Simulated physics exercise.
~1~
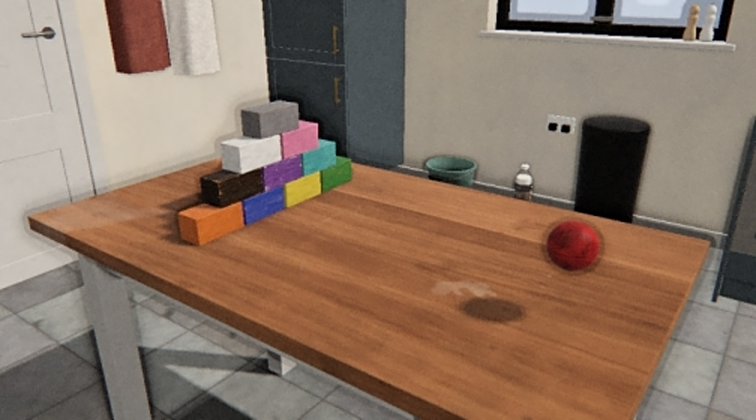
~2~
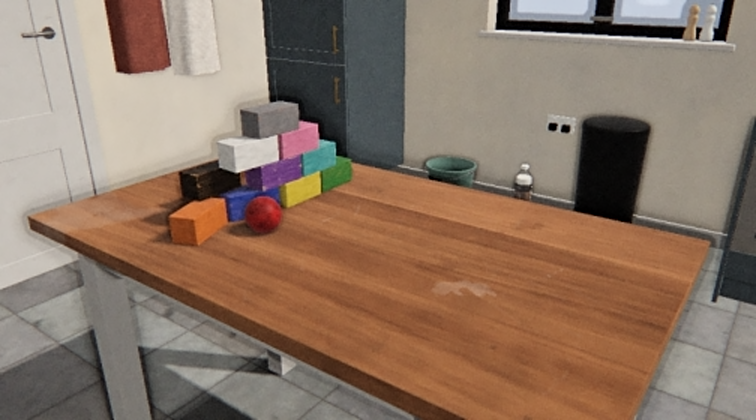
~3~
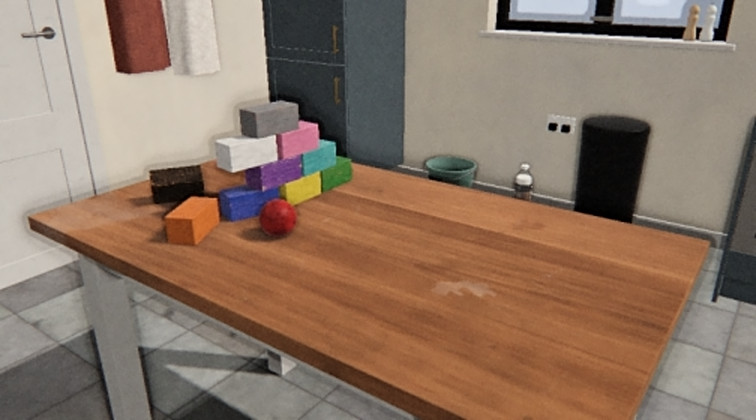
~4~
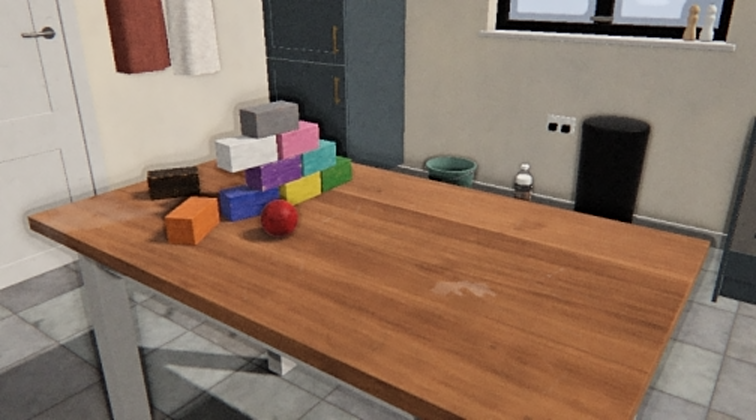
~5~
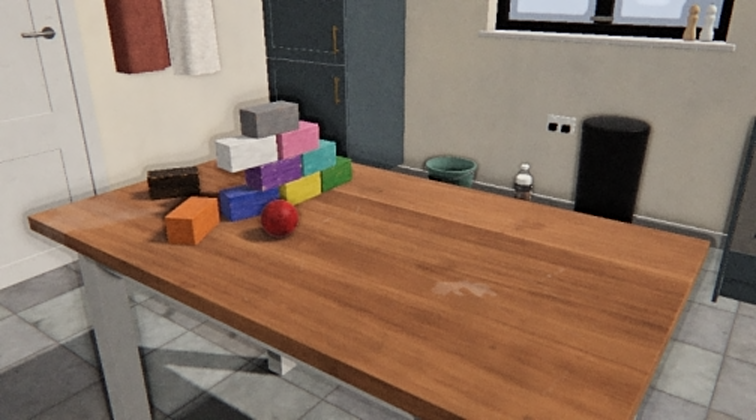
A red ball strikes stacked blocks on a table, toppling the black one; most stay stacked.
